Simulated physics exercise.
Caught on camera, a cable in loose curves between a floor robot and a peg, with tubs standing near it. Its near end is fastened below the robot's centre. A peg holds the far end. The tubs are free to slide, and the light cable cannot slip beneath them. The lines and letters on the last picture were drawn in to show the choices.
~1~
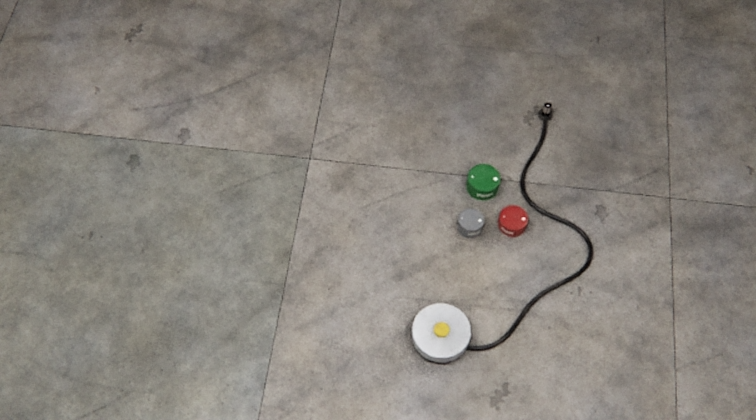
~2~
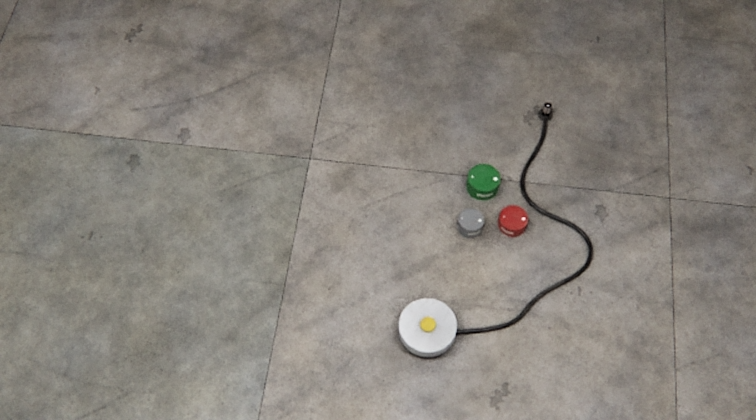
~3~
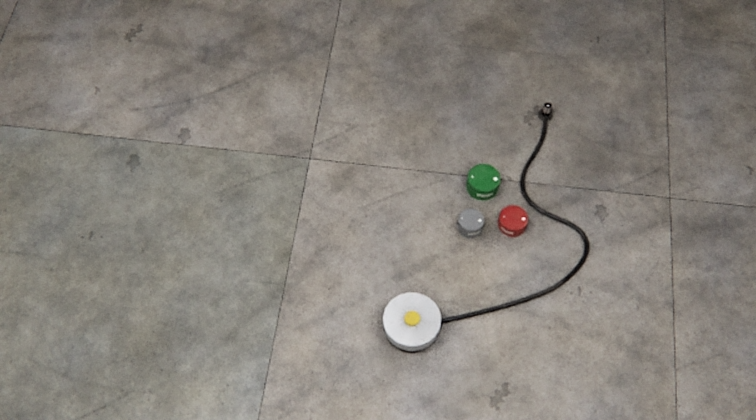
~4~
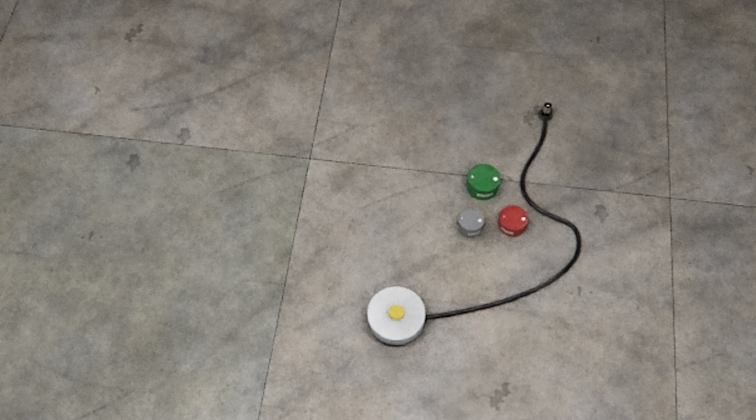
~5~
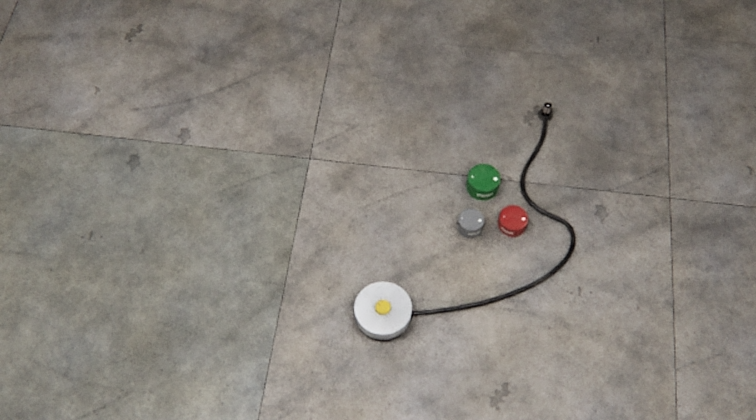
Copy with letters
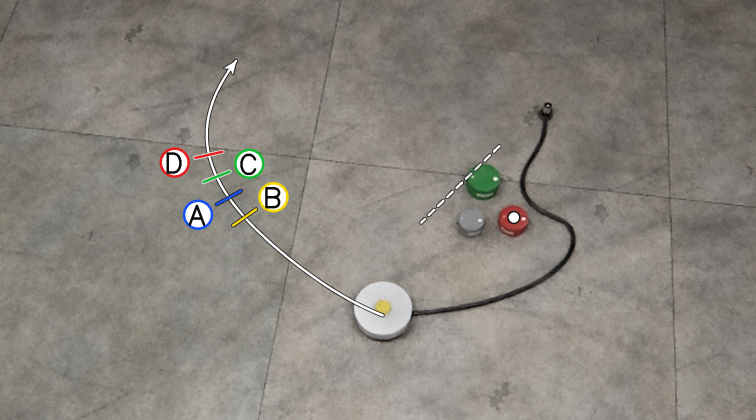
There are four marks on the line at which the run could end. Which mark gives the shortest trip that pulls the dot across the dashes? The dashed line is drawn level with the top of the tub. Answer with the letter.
At least to C.
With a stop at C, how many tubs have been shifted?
Three.
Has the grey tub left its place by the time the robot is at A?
By then, yes.
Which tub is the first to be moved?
The red one.
On the marked copy, A at (229, 198); B at (245, 217); C at (217, 177); D at (209, 155); the dashed line at (461, 183); the route from (383, 315) via (233, 204) to (236, 61); the white dot at (514, 218).
Taking C. A third of the way, robot (310, 270); red tub (513, 221).
Two thirds of the way, robot (250, 220); red tub (492, 207); grey tub (468, 218).
When it is over, robot (215, 172); green tub (480, 167); red tub (456, 183); grey tub (430, 187); the dot on the red tub is over the dashed line.
As for the rest, A leaves the dotted tub short, at (472, 194); B leaves the dotted tub short, at (488, 205); D does it too, but is farther than needed.
